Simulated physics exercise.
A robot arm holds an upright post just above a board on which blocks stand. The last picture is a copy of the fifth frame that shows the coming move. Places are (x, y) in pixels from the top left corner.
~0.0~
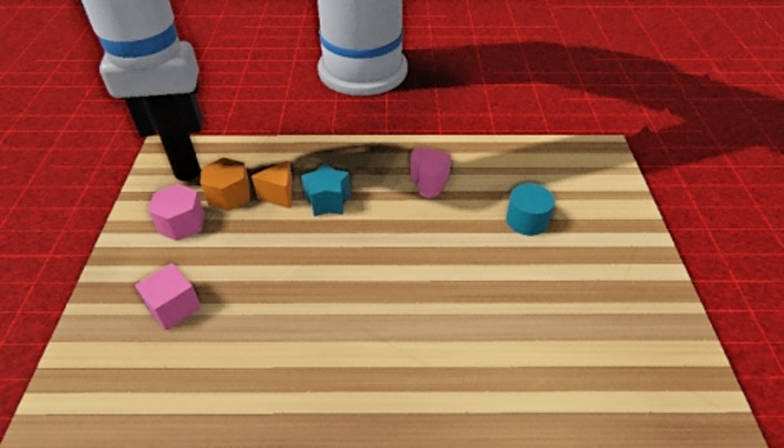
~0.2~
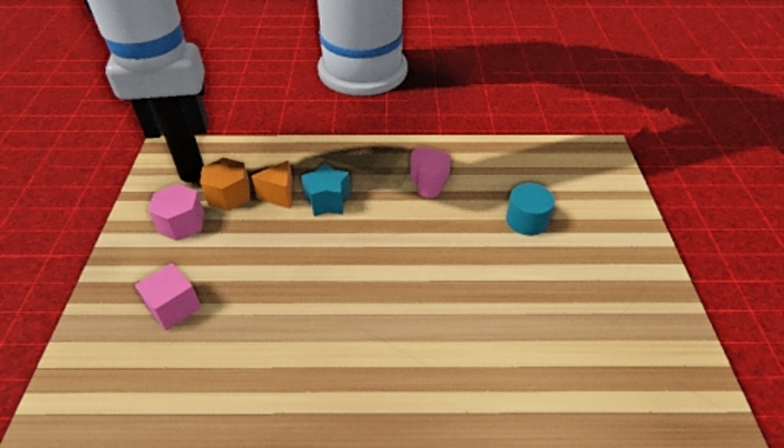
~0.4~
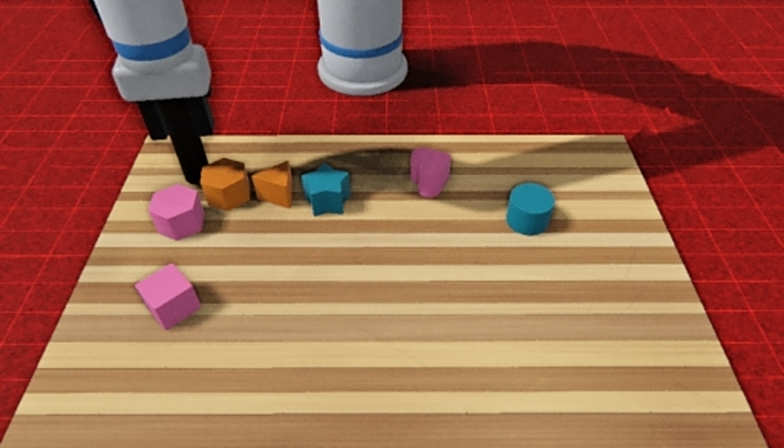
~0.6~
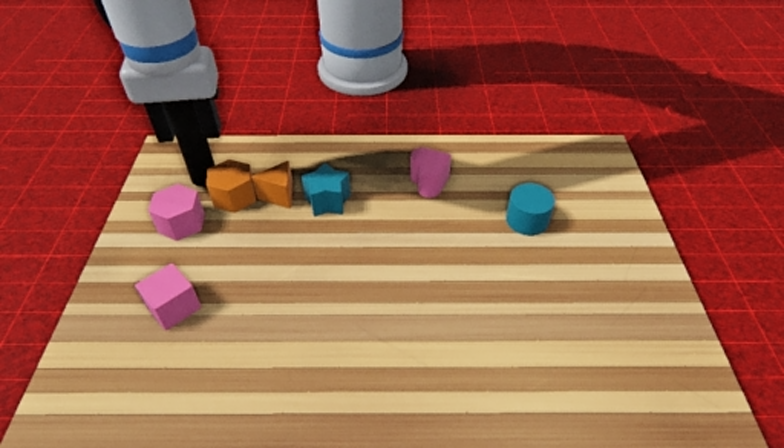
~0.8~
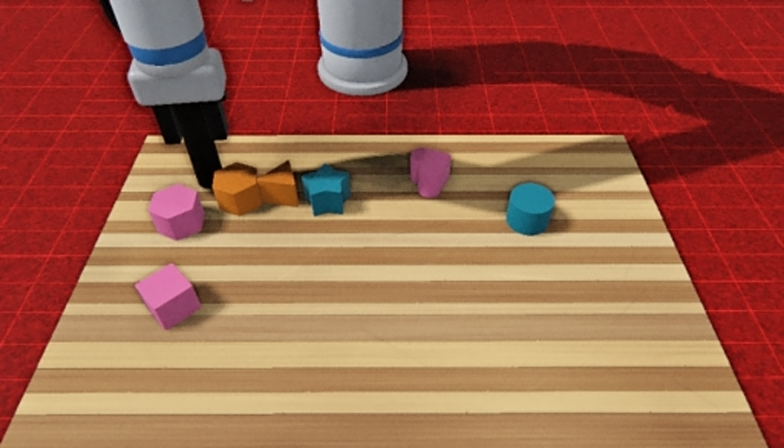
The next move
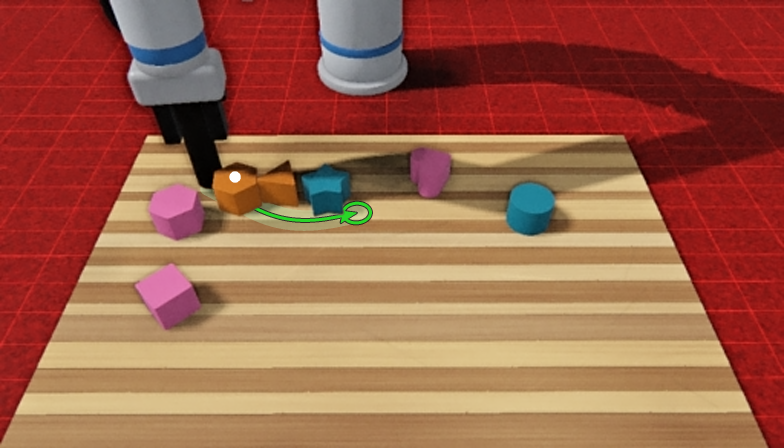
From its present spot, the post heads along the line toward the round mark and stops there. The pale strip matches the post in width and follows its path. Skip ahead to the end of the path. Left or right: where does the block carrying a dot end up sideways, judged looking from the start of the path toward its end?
Right.
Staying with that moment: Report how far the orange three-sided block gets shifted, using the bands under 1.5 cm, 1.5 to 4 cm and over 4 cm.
From 1.5 to 4 cm.
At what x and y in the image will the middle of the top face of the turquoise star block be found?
By then it is at (349, 169).
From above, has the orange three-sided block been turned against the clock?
Yes
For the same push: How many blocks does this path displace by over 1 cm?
The count is three or more.
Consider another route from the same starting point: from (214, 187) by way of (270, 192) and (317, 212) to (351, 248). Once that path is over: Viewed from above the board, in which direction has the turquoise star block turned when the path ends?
The answer is counter-clockwise.
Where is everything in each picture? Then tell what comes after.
Post tip (188, 173); block tops, pink hexagonal block (173, 200); orange hexagonal block (223, 172); orange three-sided block (275, 174); turquoise star block (325, 179), in the first picture.
Post (193, 174); blocks unchanged, in the second picture.
Post (199, 176); blocks unchanged, in the third picture.
Post (205, 178); orange hexagonal block (229, 174), in the fourth picture.
Post (212, 180); pink hexagonal block (173, 200); orange hexagonal block (235, 177); orange three-sided block (280, 174); turquoise star block (325, 179), in the fifth picture.
Path on the board, from (214, 187) via (253, 207) and (302, 220), ending at (357, 213); the dot is on the orange hexagonal block.
The first path, step by step. One third of the way, post (252, 201); orange hexagonal block (272, 204), turned 20° clockwise; orange three-sided block (295, 182), turned 85° anticlockwise; turquoise star block (332, 176), turned 20° clockwise.
Two thirds of the way, post (302, 214); orange hexagonal block (302, 225), turned 75° clockwise; orange three-sided block (305, 179), turned 110° anticlockwise; turquoise star block (339, 174), turned 15° clockwise.
At the end, post (356, 206); pink hexagonal block in place; orange hexagonal block (305, 226), turned 85° clockwise; orange three-sided block (309, 177), turned 130° anticlockwise; turquoise star block (349, 169).
